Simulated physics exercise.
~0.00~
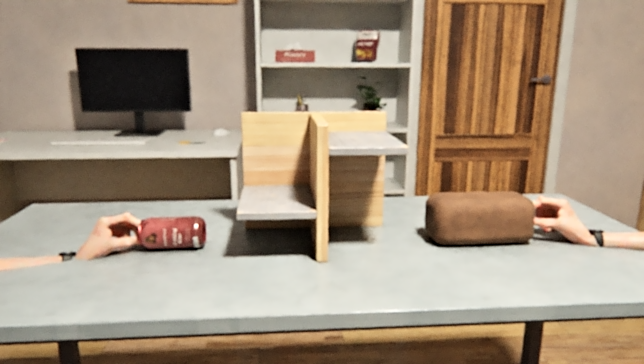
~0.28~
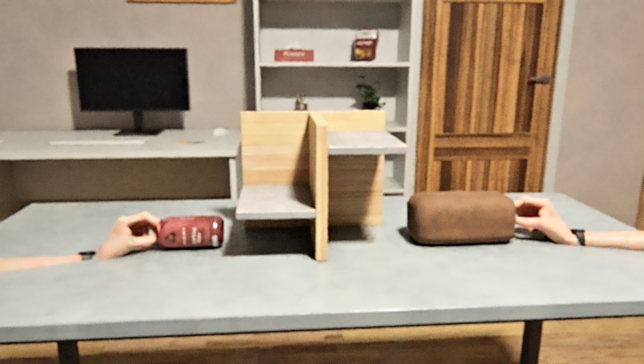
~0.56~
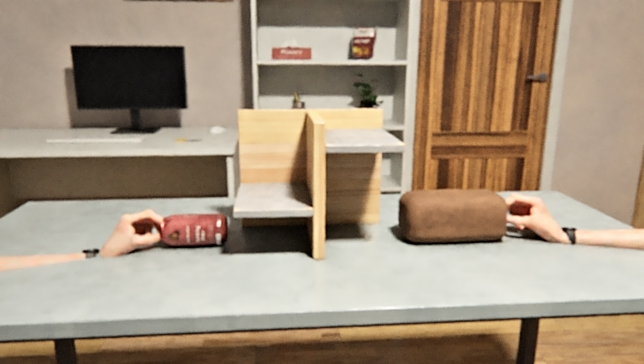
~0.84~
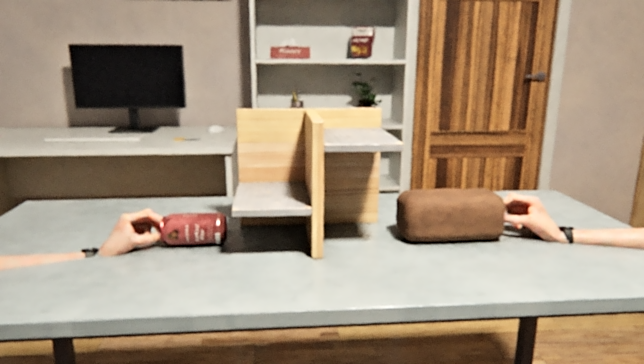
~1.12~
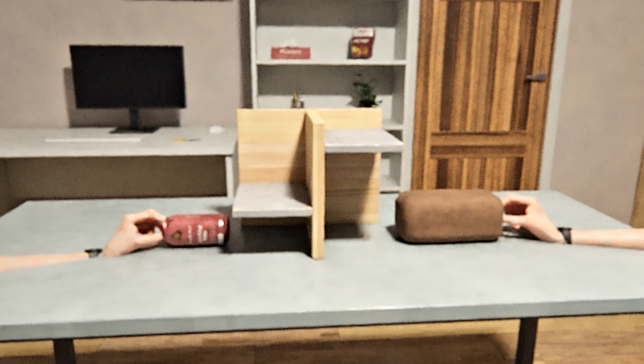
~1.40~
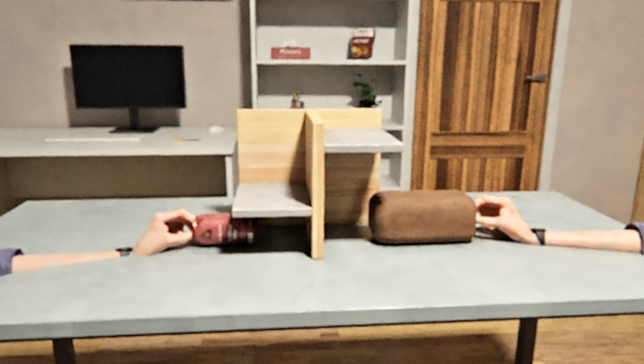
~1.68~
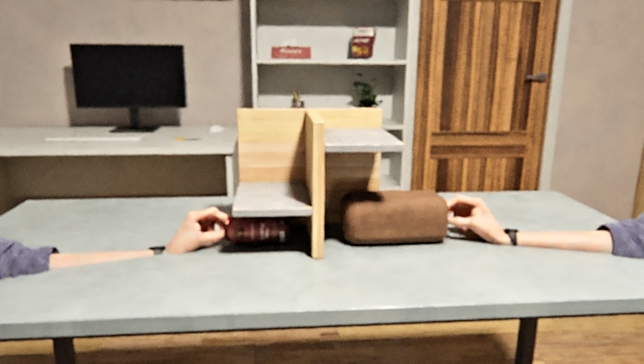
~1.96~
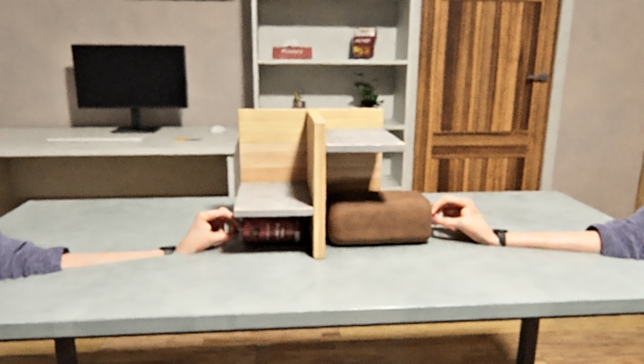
A small wooden rack with a low grey shelf on the left and a higher one on the right stands mid-table, seen from the front by a slightly swaying camera, with a monitor, bookcase and wooden door behind. A hand on the left holds a red can lying on its side, and a hand on the right holds a brown loaf. Both hands push their items inward, pause briefly, then push on toward the rack. The can slides under the left shelf as the loaf slides under the right one. At the end both sit beneath the shelves, near the central divider, hands still at their outer ends.
